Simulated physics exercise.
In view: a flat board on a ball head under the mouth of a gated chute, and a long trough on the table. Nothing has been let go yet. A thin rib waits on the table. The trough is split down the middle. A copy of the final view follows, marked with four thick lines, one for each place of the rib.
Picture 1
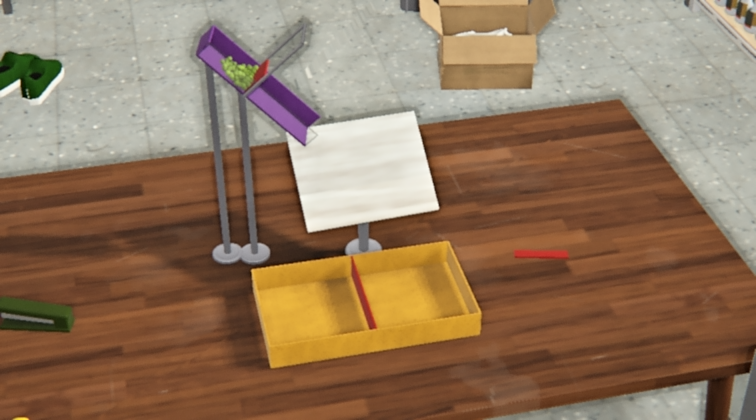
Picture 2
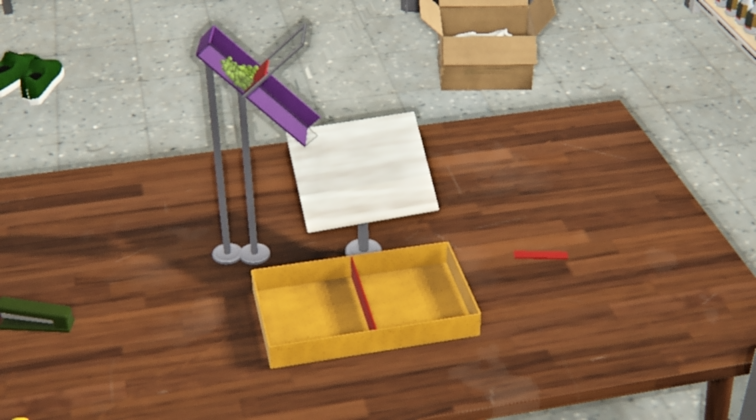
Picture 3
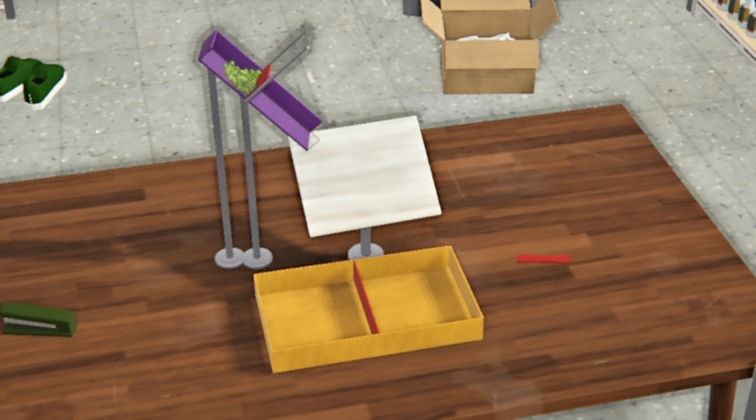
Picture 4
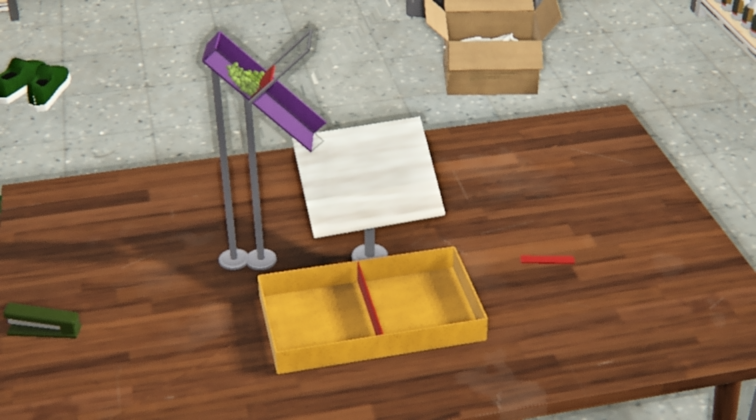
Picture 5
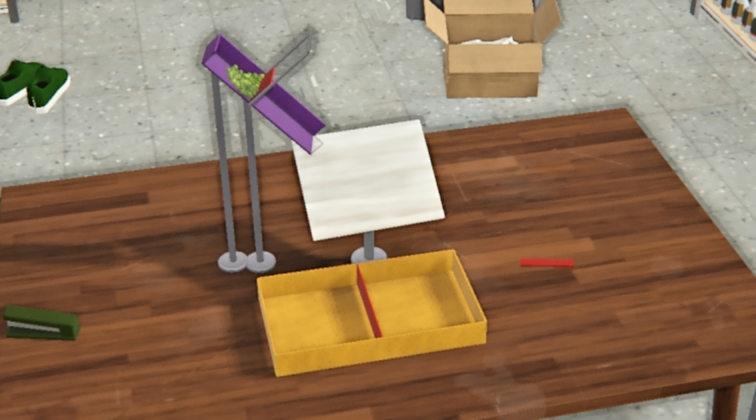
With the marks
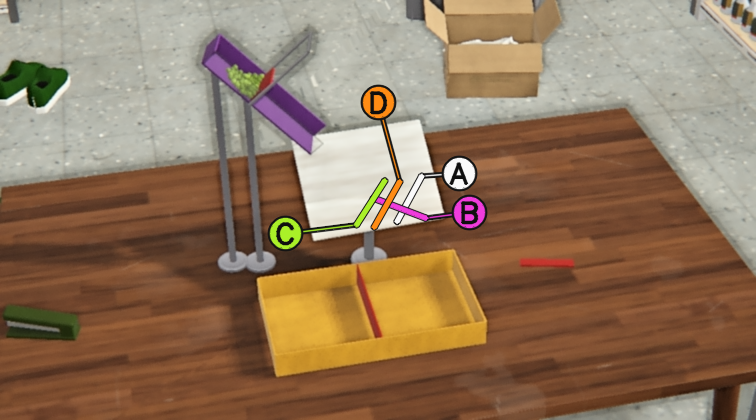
A wooden table held a yellow divided trough, a tilted white board and a raised purple chute with green peas behind its gate; only the view shifted slightly, and nothing else moved.
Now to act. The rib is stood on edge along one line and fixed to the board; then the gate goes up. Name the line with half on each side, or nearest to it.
I would pick line D.
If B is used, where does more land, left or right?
Right.
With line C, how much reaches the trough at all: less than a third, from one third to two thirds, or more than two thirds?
It is more than two thirds.
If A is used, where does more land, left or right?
Right.
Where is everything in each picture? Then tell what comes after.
Load behind the gate (241, 72), dried peas; lip of the chute (306, 137), sloping fairly steeply, in the first picture.
Middle of the board (362, 170), tilted fairly steeply; middle of its low edge (374, 221); of its high edge (351, 121), in the second picture.
Front corners of the trough (272, 351) and (483, 318); front end of its middle wall (379, 334); gate still shut (266, 75), in the third picture.
Middle of the load (247, 78); lip (312, 143), in the fourth picture.
Middle of the load (246, 80); lip (312, 146), in the fifth picture.
On the marked copy, line A from (421, 176) to (397, 221); line B from (373, 198) to (425, 218); line C from (384, 180) to (356, 224); line D from (399, 181) to (374, 227).
For line A, of what is caught, about a tenth in the left half, almost all in the right.
For line B, of what is caught, about a tenth in the left half, almost all in the right.
For line C, of what is caught, almost all in the left half, about a tenth in the right.
For line D, of what is caught, roughly two thirds in the left half, roughly a third in the right.
